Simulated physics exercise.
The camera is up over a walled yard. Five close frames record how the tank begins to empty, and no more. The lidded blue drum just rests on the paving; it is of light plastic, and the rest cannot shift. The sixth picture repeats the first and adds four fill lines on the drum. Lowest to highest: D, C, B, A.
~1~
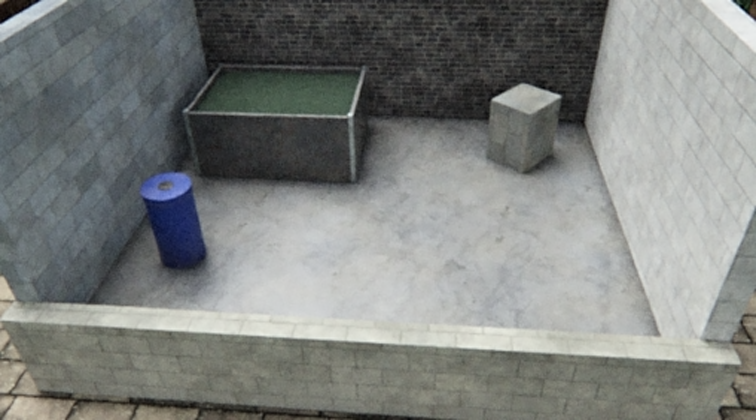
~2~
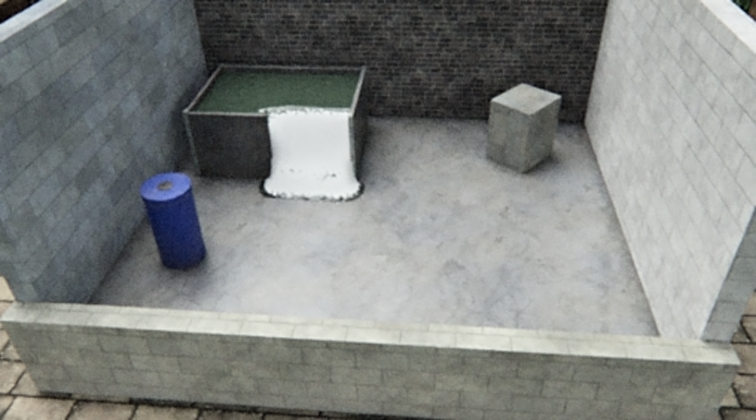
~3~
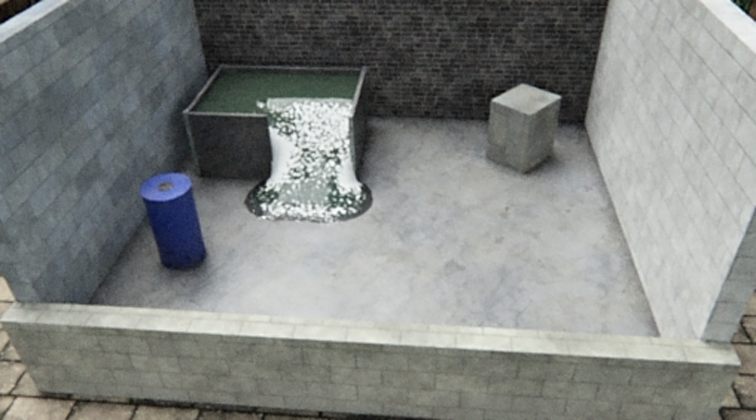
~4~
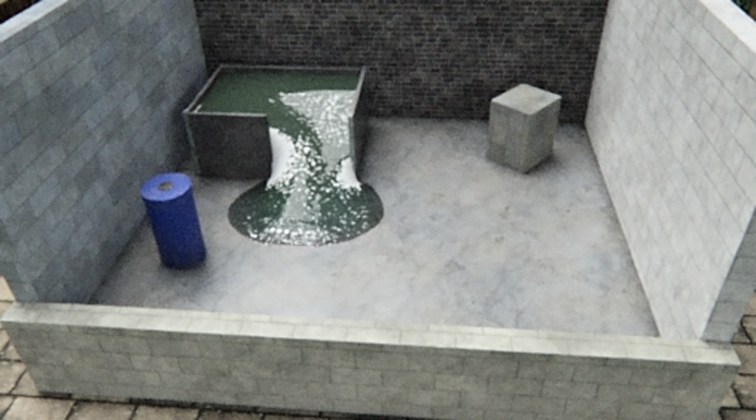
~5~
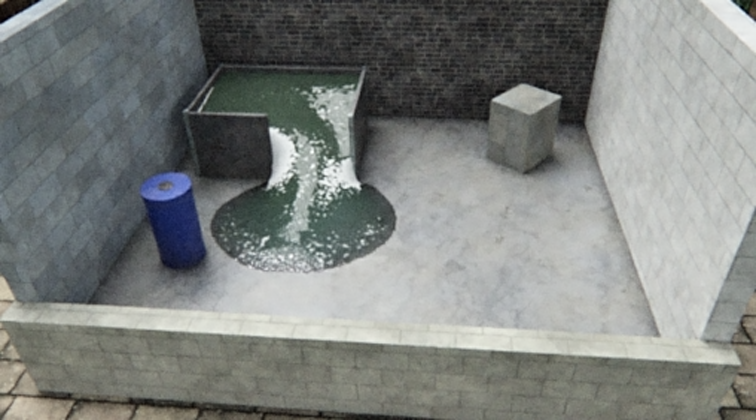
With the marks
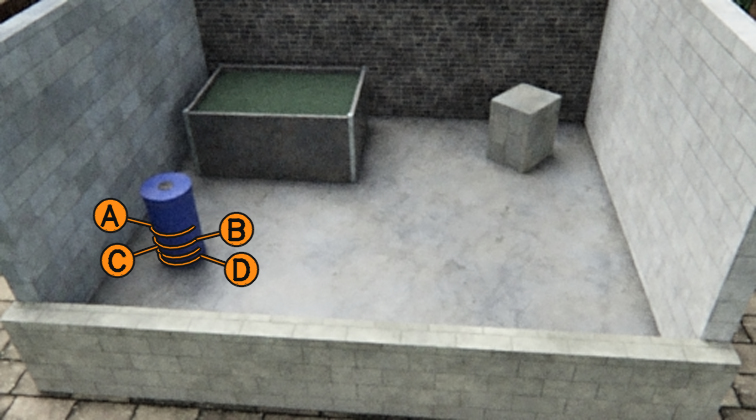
Green water burst through the front of a raised tank in a walled yard, foaming white at first, then spread across the floor in a widening round pool between a blue drum and a gray block.
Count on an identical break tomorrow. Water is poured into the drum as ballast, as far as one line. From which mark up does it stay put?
The answer is line C.
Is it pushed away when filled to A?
No, not at all.
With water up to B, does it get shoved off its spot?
No, that is safe.
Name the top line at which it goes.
Here it is line D.
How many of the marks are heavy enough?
Three of them.
On the marked copy, A at (166, 235); B at (170, 247); C at (172, 257); D at (174, 264); from the bottom up D, C, B, A.
With A, it does not move.
With B, it does not move.
With C, it does not move.
With D, it is pushed about its own width away.
